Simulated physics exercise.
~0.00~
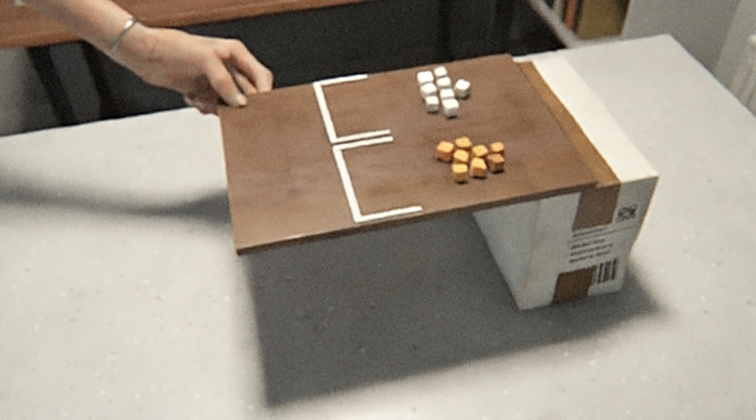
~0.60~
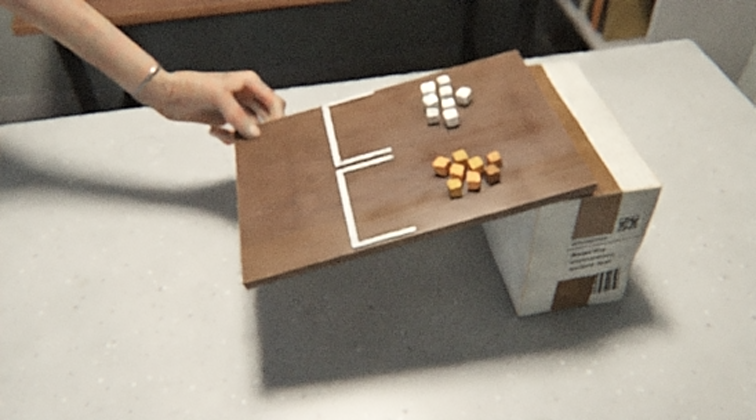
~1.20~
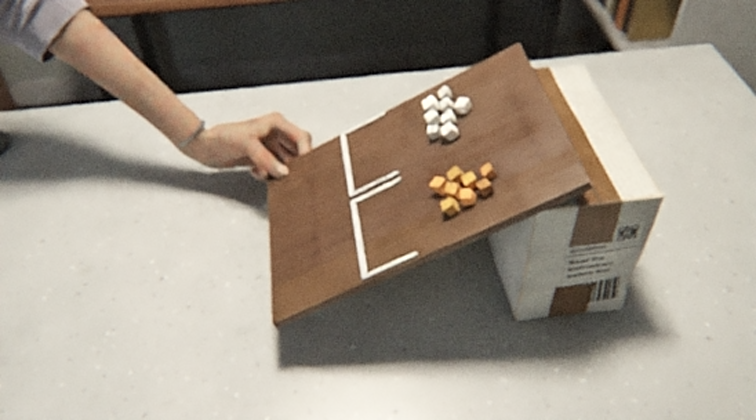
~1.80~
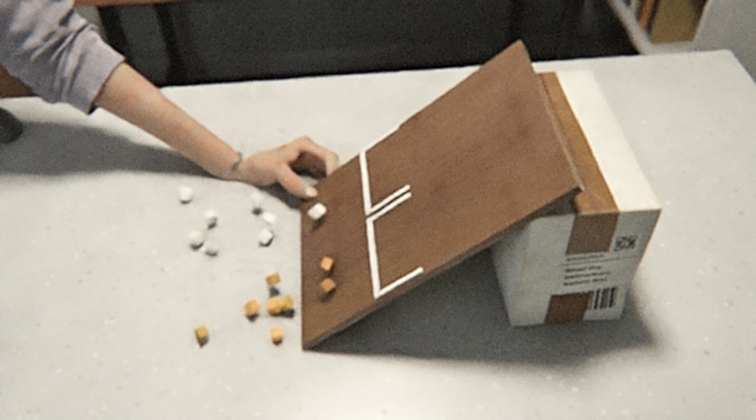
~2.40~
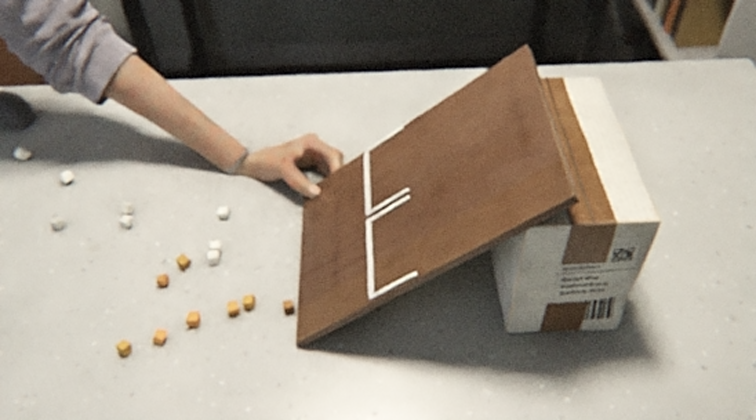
We see a hand lower the left end of a brown board propped on a box until it meets the counter, and the small white and orange cubes on it slide down past two white bracket-shaped strips, ending scattered across the counter to the left.
